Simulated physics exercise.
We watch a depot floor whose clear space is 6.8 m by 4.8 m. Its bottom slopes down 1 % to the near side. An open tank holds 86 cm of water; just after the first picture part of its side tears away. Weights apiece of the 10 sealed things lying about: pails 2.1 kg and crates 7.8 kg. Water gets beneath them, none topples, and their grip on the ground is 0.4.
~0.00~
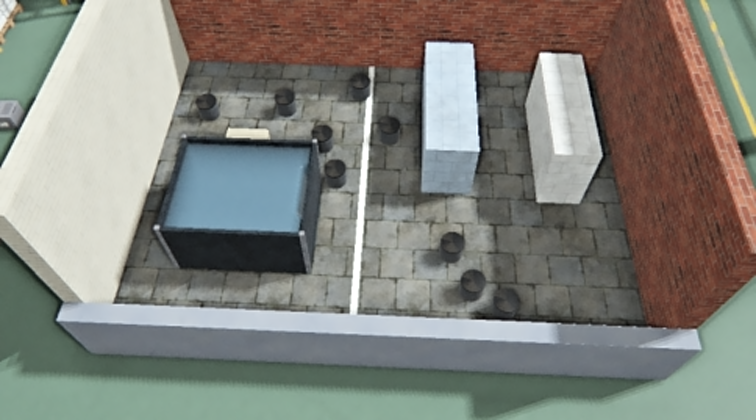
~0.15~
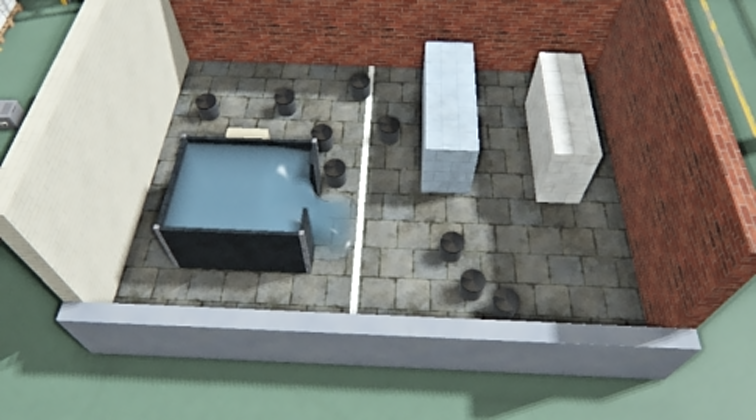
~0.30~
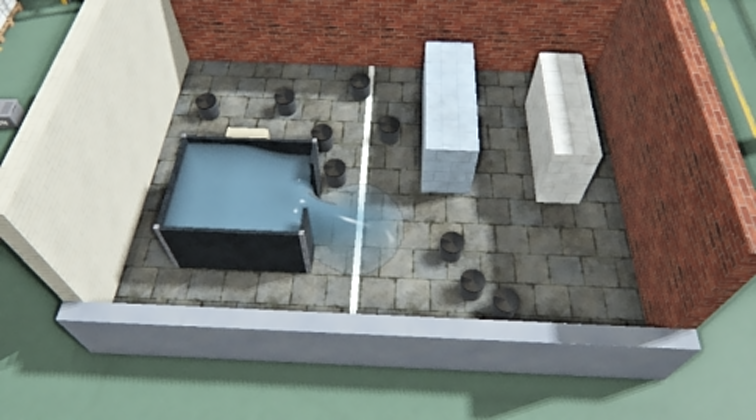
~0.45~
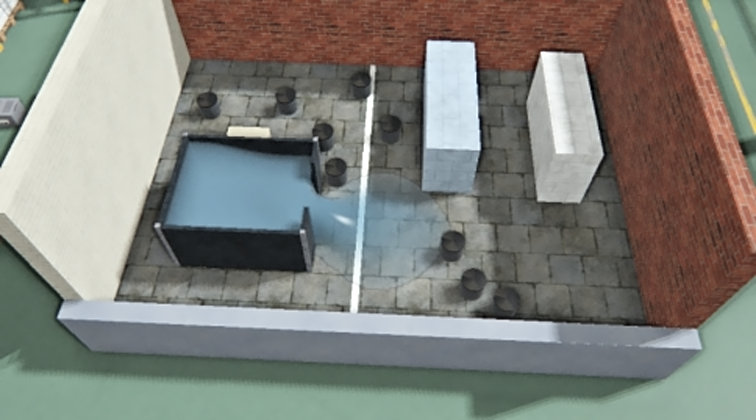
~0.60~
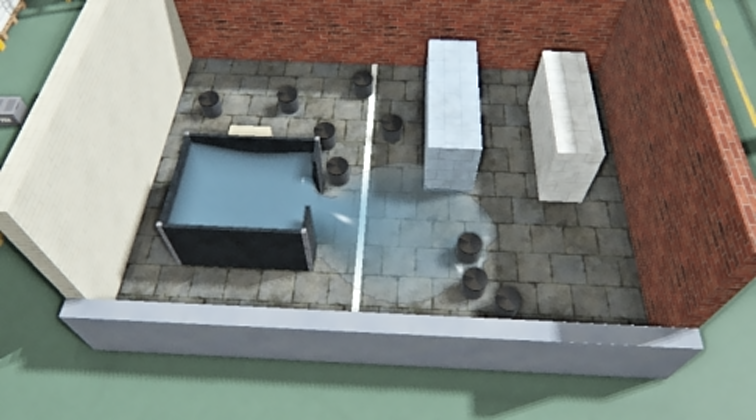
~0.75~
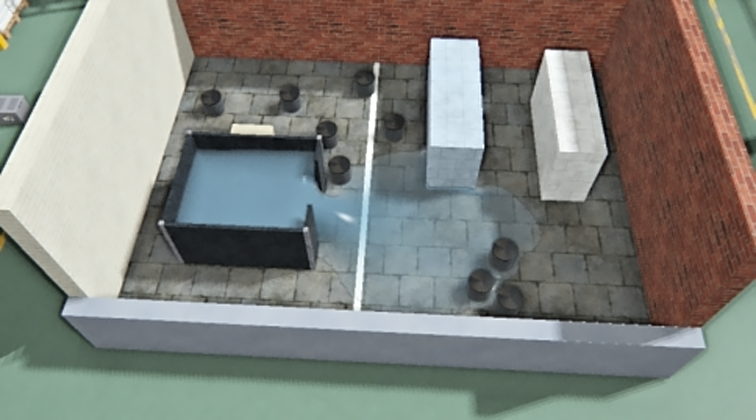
Water poured through a gap in the right side of a dark tank, spread across the white line and over the grey paving, and pushed a black pail to the right toward two others.
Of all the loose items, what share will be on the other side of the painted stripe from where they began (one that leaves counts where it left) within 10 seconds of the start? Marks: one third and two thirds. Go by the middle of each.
It is under a third.
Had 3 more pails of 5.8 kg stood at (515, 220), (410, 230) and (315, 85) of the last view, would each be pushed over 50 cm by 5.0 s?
In turn: More, over, under.
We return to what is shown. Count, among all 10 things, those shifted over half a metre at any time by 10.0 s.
That makes 9.
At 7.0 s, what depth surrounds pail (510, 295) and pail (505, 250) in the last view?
Roughly 11 and 10 cm.
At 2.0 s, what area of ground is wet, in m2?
Some 16 m2.
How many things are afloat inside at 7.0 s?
At that moment 4.
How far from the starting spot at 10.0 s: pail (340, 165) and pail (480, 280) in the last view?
In turn: 80 cm, 100 cm.
After 2.0 s 1 of 10 are over the mark; 3 afloat.
After 4.5 s 1 of 10 are over the mark; 3 afloat.
After 7.0 s 1 of 10 are over the mark; 4 afloat.
After 10.0 s 2 of 10 are over the mark; 10 afloat.
